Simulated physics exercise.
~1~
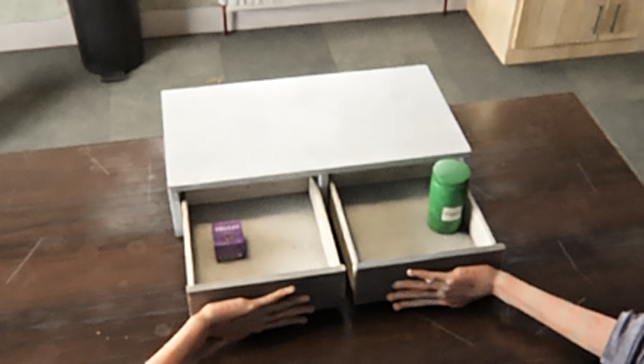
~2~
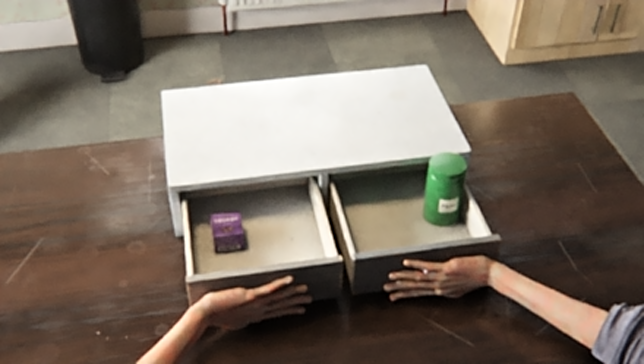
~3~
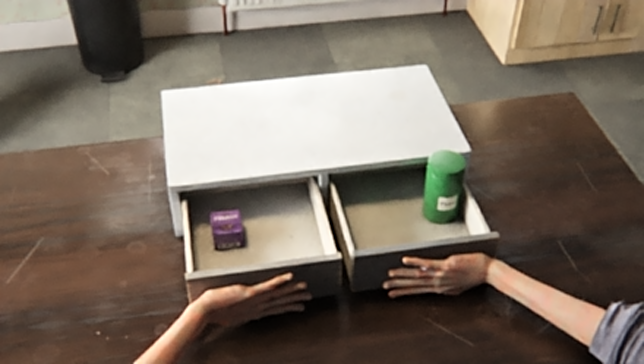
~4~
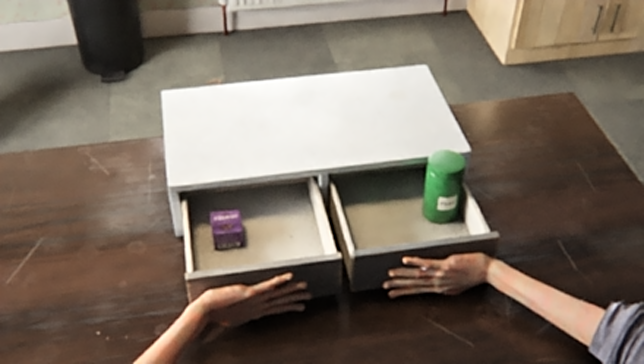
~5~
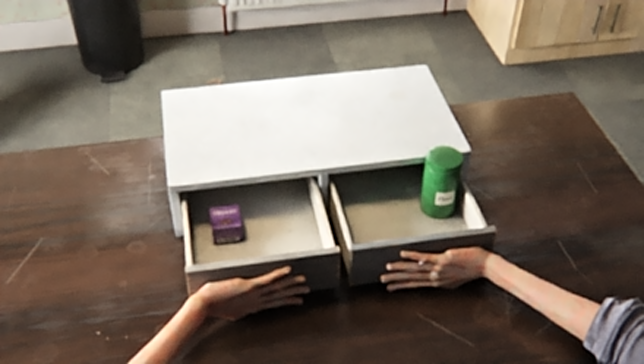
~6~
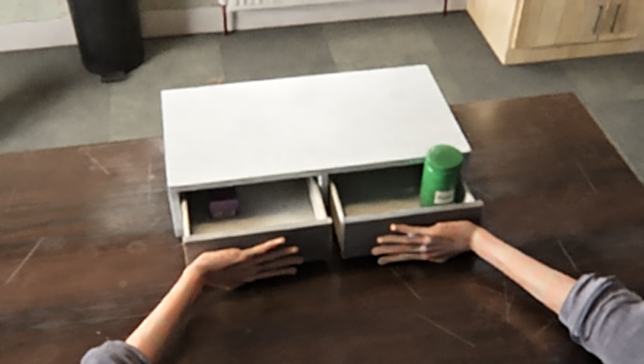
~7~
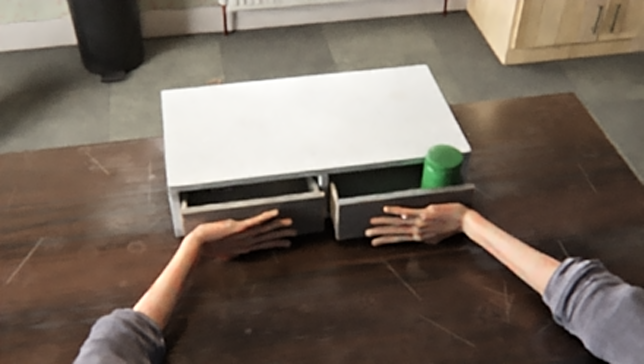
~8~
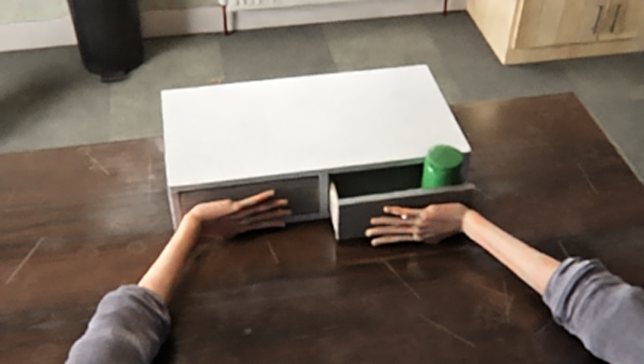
On a dark wooden table, two hands push drawers; the left shuts, the right stays ajar.
